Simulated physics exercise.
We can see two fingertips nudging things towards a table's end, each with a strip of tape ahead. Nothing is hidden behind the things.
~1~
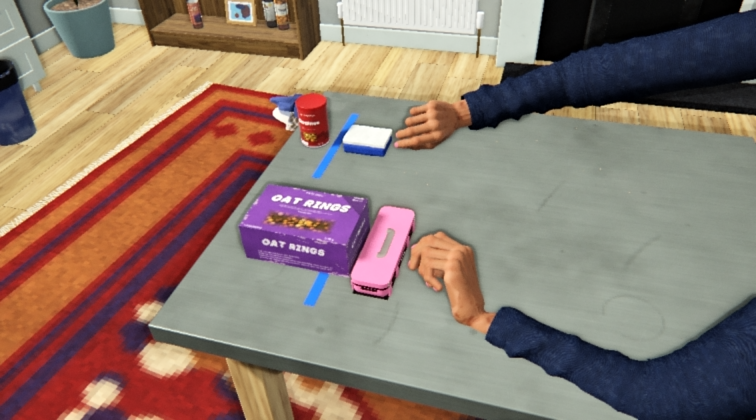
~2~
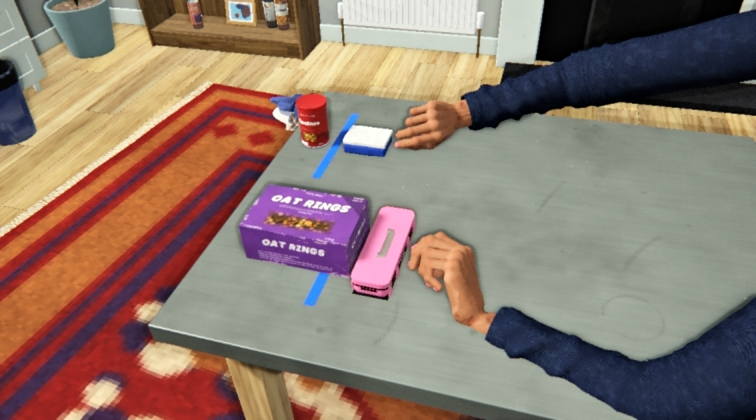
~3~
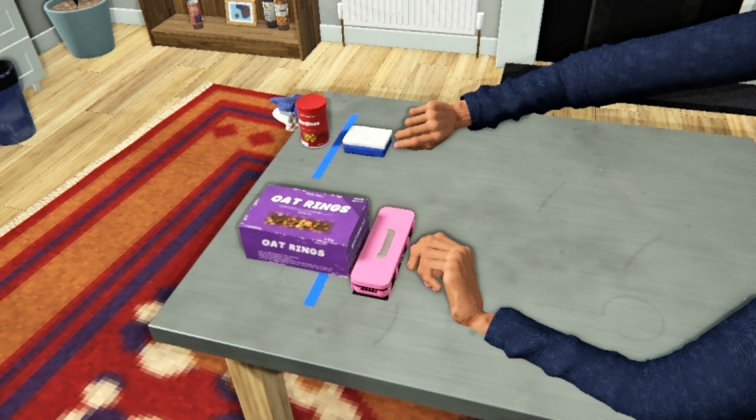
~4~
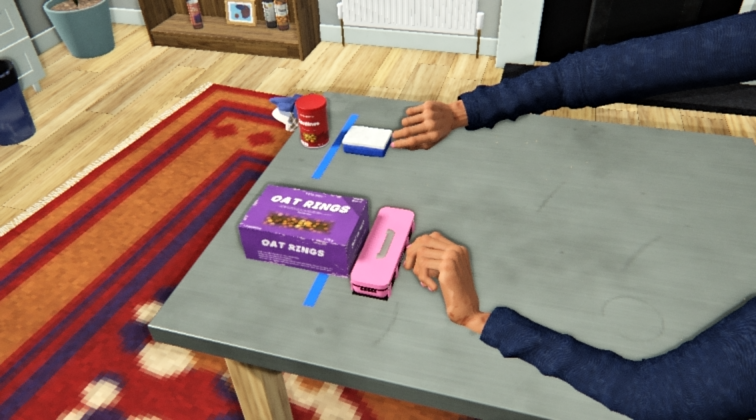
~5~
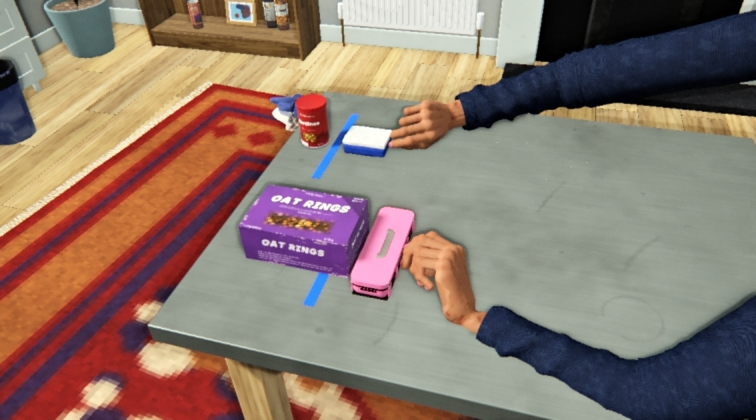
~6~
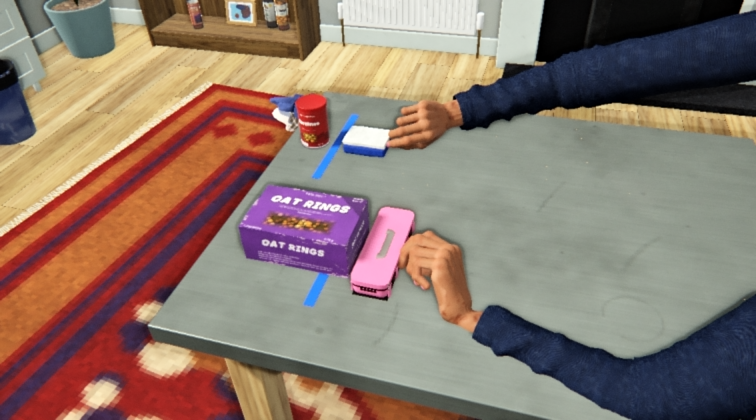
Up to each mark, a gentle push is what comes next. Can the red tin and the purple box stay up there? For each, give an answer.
Well, the red tin goes off the side, and the purple box remains on the tabletop.
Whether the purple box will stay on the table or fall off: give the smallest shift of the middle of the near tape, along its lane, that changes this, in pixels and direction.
It takes a move of some 36 pixels to the left.
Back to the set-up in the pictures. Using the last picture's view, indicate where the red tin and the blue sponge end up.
So the red tin finishes at (206, 327), and the blue sponge finishes at (313, 135).
Then, 1.84 s past the last view, red tin leaning 26° off how it started near (271, 122); purple box travelled a little near (247, 219).
Then, 2.22 s past the last view, red tin in the air near (265, 328); purple box travelled about its own width near (247, 219).
Finally, the red tin falls off the table, near (206, 327); the purple box remains on top, near (247, 219).
